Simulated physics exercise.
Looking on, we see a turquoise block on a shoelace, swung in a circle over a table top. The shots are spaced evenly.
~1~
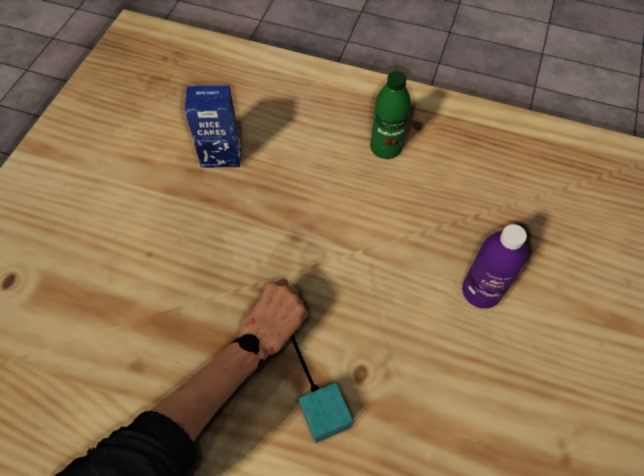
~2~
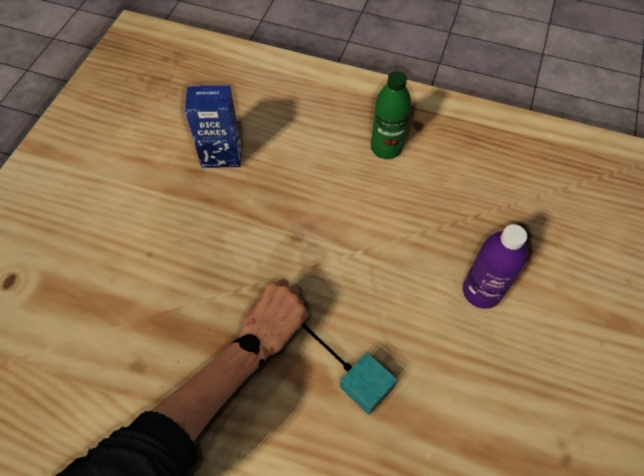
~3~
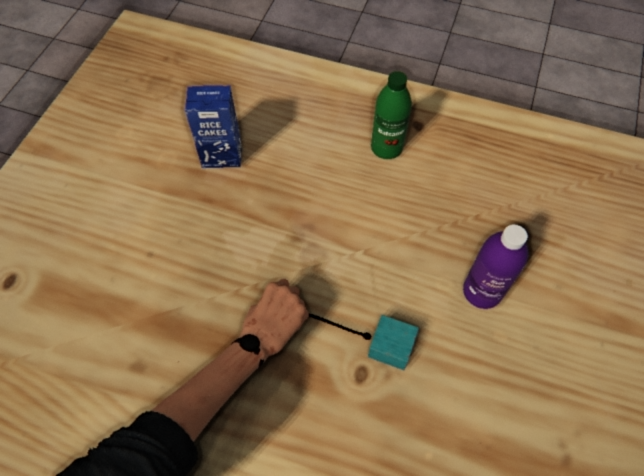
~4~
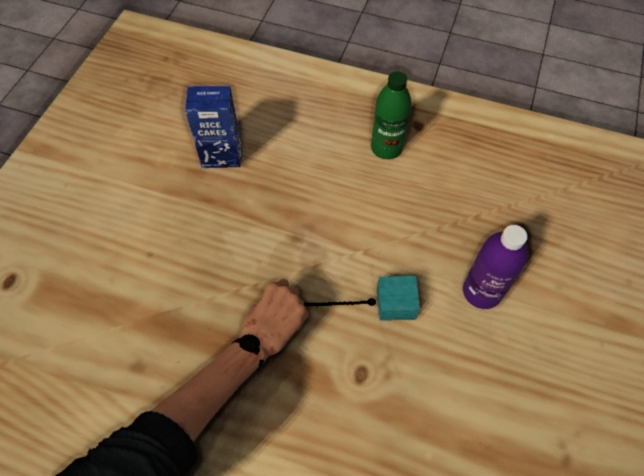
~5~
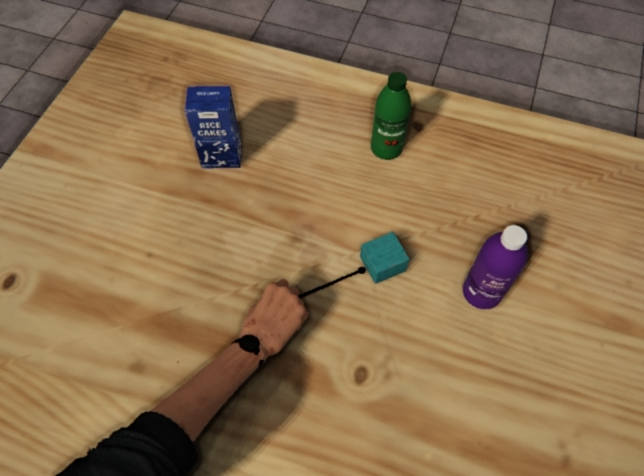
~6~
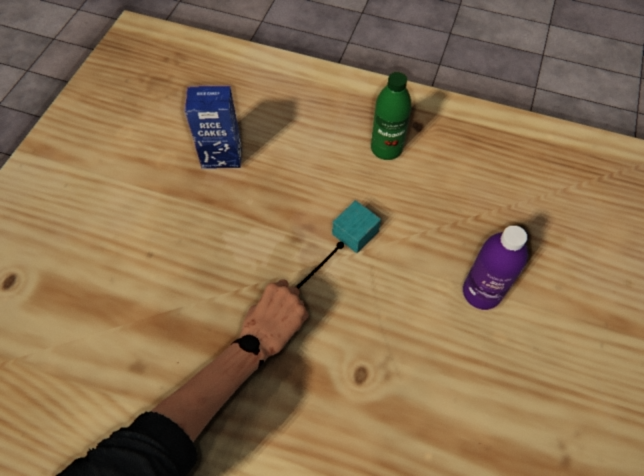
On a light wooden table top, a hand holds a turquoise block on a dark cord, with a blue carton and green and purple bottles standing around it. The block swings anticlockwise from below the fist, out to its right, then round to its upper right, while the arm stays nearly still.
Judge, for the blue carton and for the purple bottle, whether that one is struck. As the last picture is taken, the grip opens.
The blue carton is struck; the purple bottle is not struck.
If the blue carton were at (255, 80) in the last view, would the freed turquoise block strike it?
Placed so, it is spared.
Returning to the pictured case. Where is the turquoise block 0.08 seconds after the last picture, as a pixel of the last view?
At that time it sits close to pixel (286, 187).
Then, 0.08 s on from there, block near (286, 187).
Then, 0.20 s on from there, block near (235, 154); blue carton pushed aside.
In the end, block near (223, 148); blue carton pushed aside. The blue carton gets hit and the purple bottle escapes it.
